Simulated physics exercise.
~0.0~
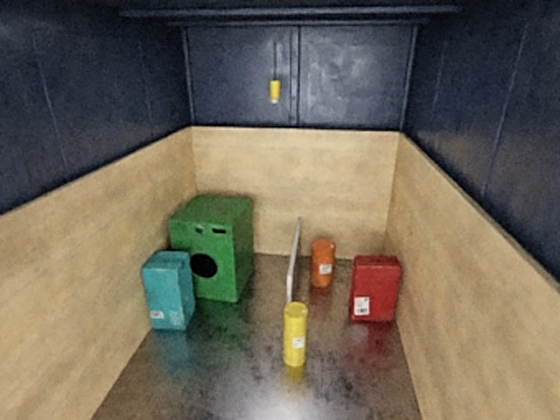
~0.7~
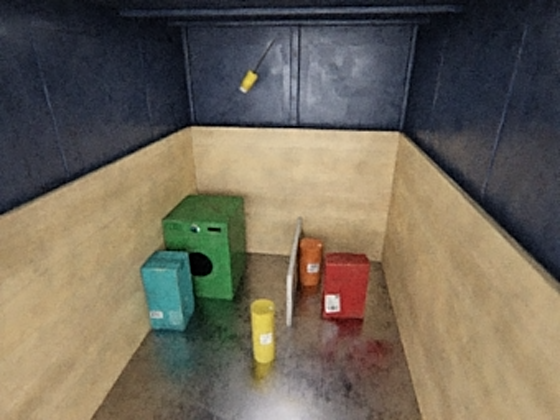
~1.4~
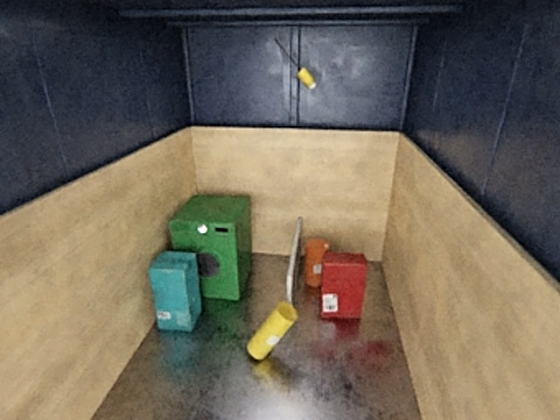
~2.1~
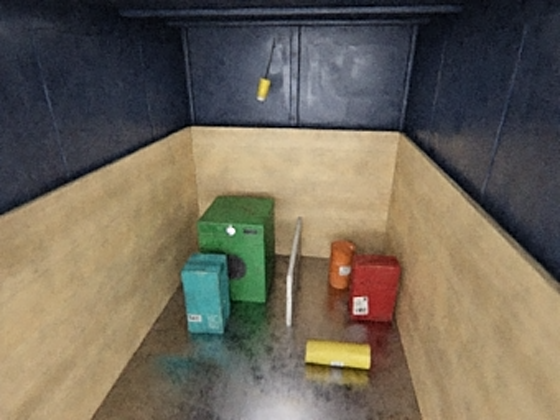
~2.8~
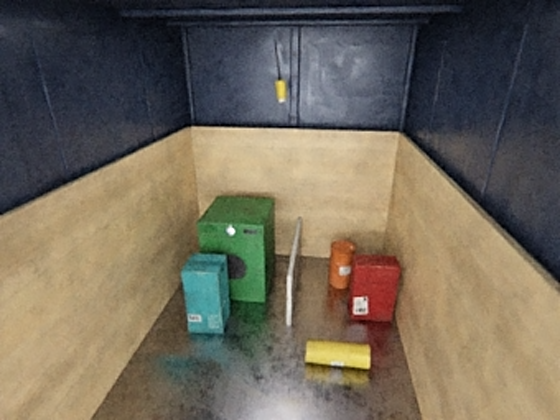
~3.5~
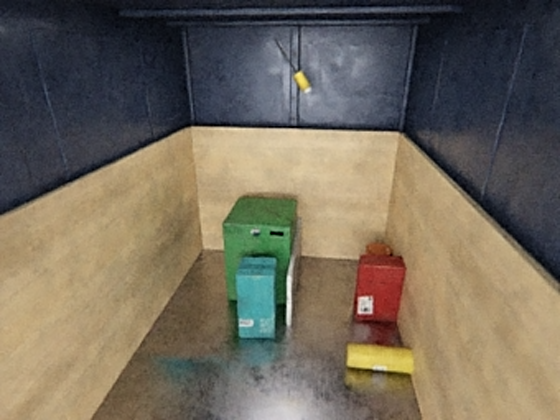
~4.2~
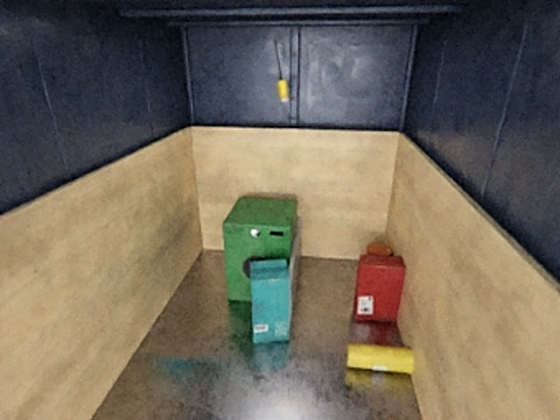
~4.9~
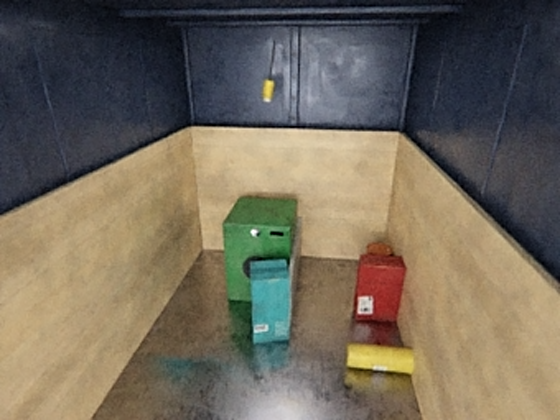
In a van's load bay, items slide left, then right, and the yellow canister topples.
